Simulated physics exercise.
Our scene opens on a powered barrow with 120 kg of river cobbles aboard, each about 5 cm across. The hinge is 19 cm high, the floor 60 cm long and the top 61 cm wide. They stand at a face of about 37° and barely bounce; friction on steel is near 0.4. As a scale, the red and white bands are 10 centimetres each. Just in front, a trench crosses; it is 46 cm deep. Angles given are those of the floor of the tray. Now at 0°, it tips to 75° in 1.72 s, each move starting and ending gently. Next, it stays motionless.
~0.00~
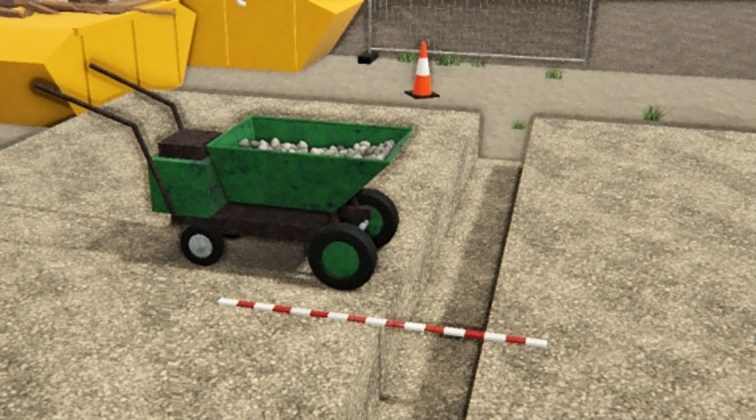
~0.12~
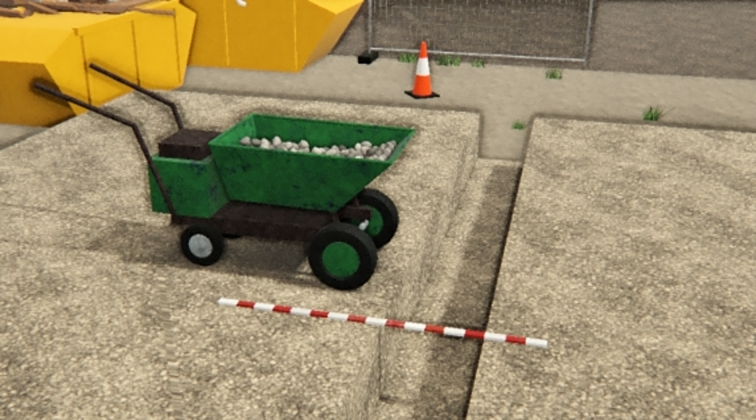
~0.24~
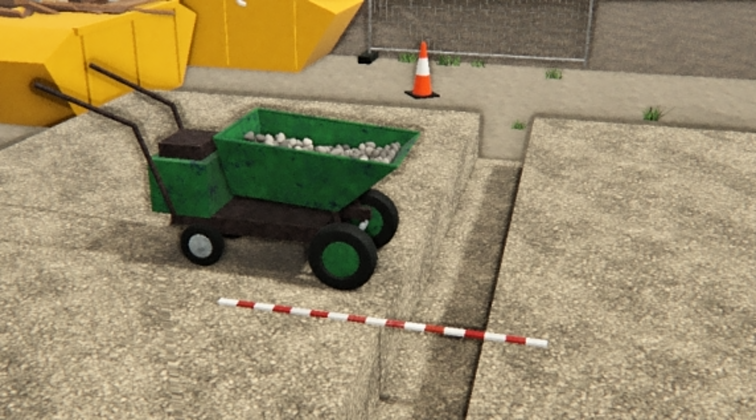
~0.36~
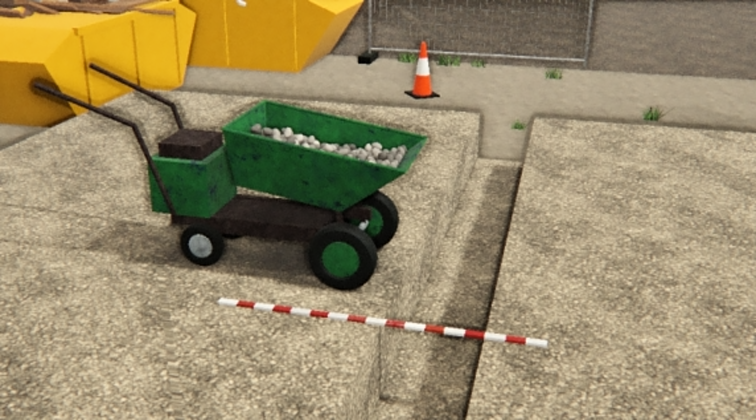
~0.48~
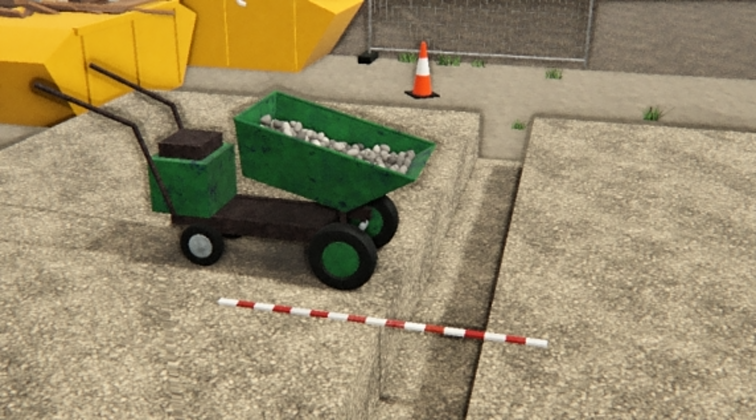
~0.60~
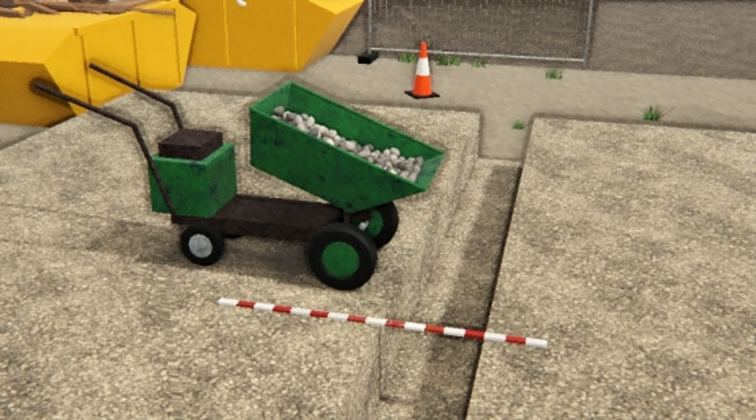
The footage shows a green powered barrow loaded with pale stones beside a narrow trench, near a striped pole and an orange cone, as its tray gradually tilts forward to the right, its rear end rising while the barrow stays still.
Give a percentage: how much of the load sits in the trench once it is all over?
67 %.
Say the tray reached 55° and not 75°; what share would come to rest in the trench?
Then roughly 55 percent.
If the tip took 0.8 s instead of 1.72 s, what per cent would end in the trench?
That would give about 60 percent.
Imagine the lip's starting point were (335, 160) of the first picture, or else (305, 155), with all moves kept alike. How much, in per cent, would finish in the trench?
Roughly 100 in a hundred from the first, 85 in a hundred from the second.
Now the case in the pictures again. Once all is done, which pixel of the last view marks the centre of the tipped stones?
Their centre sits close to (479, 340).
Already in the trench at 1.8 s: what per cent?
Close to 40 per cent at that time.
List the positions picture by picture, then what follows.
The tray is at 0°, its lip at (390, 162); the top of the load is at (372, 150), in the first picture.
The tray is at 1°, its lip at (392, 164); the top of the load is at (330, 148); the stones move at 0.1 m/s on average, in the second picture.
The tray is at 4°, its lip at (397, 167); the top of the load is at (274, 140); the stones move at 0.3 m/s on average, in the third picture.
Lip at (405, 172), floor tilted 8°, highest stones at (280, 134); the stones move at 0.4 m/s on average, in the fourth picture.
Lip at (415, 180), floor tilted 14°, highest stones at (279, 127); the stones move at 0.5 m/s on average, in the fifth picture.
The tray is at 21°, its lip at (425, 190); the top of the load is at (291, 119); the stones move at 0.5 m/s on average, in the sixth picture.
After 1.3 s the floor is at 63°; 100 % in the tray; the foremost stones are at (469, 247).
After 1.8 s the floor is at 75°; 32 % in the tray, 42 % in the trench, 27 % past the trench; the foremost stones are at (585, 303).
After 2.2 s the floor is at 75°; 5 % in the tray, 61 % in the trench, 33 % past the trench; the foremost stones are at (644, 306).
After 4.1 s the floor is at 75°; 0 % in the tray, 67 % in the trench, 33 % past the trench; the foremost stones are at (664, 310).
